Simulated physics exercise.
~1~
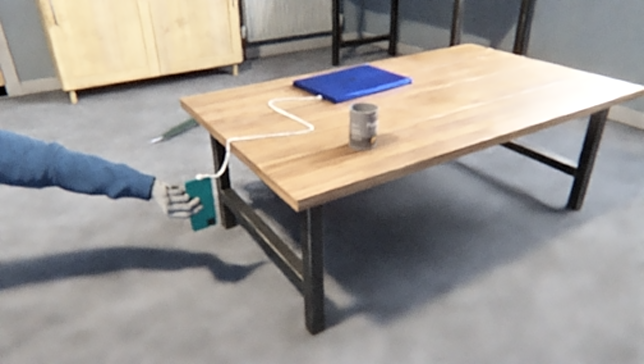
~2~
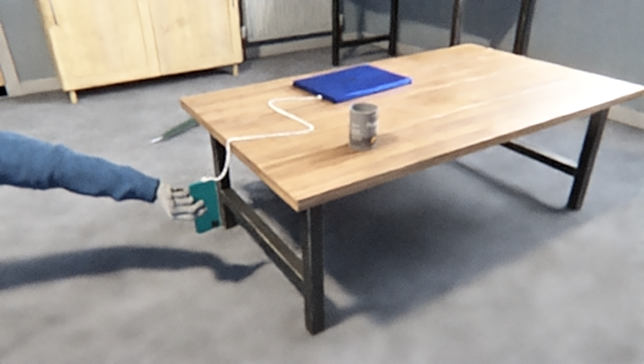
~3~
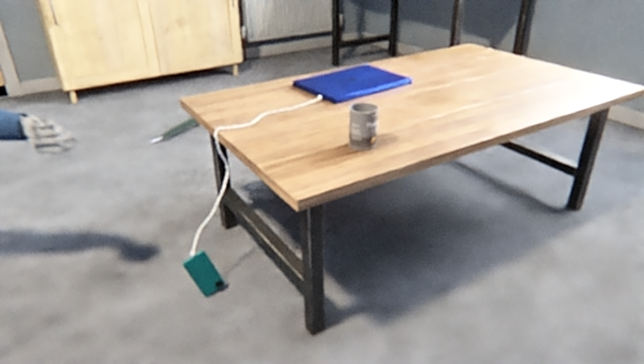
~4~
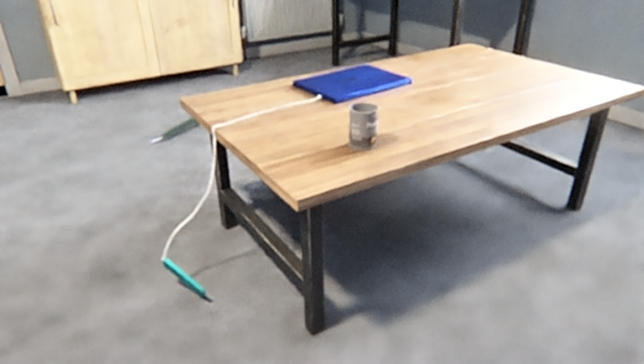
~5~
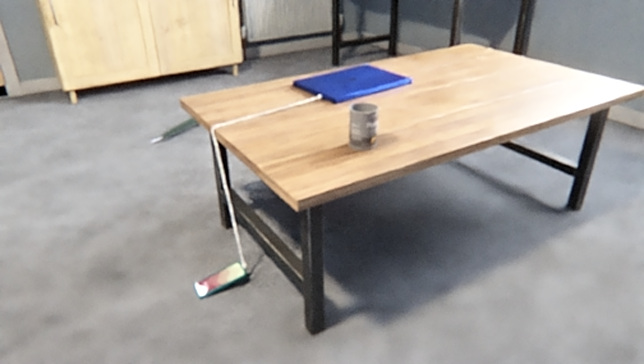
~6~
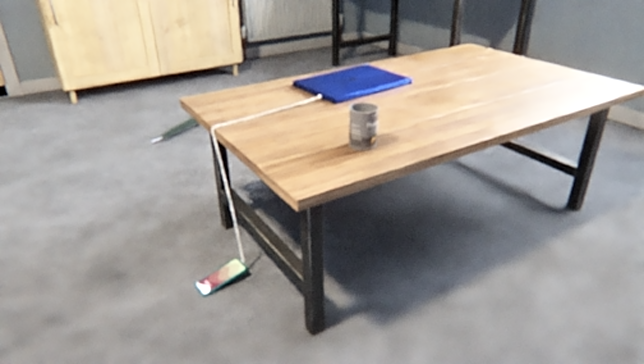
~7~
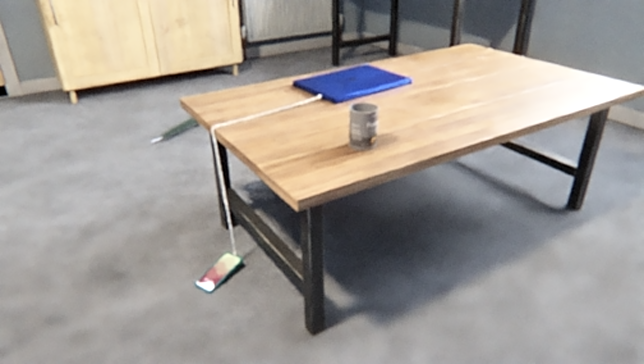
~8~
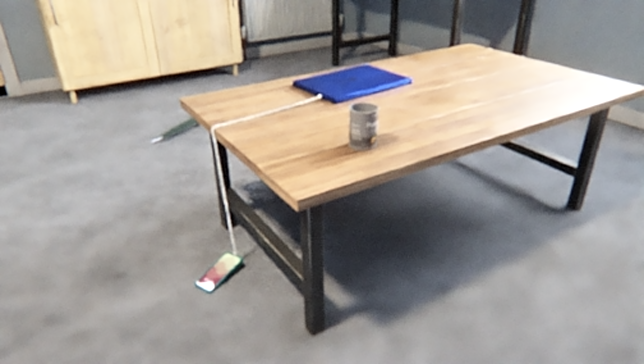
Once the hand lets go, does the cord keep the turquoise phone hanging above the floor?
No, the turquoise phone drops all the way to the floor, while the grey cup stays on the table.
A hand in a blue sleeve holds a turquoise phone beside the left end of a wooden table with dark legs, seen from slightly above by a still camera in a grey-floored room. A pale cord runs from the phone over the table edge to a blue laptop, with a grey cup standing nearer the front. The hand lets go and draws back to the left as the phone drops. The phone tips and shifts left, then moves back right, showing its colourful side. It settles on the floor near the table leg, while the laptop and cup stay in place.
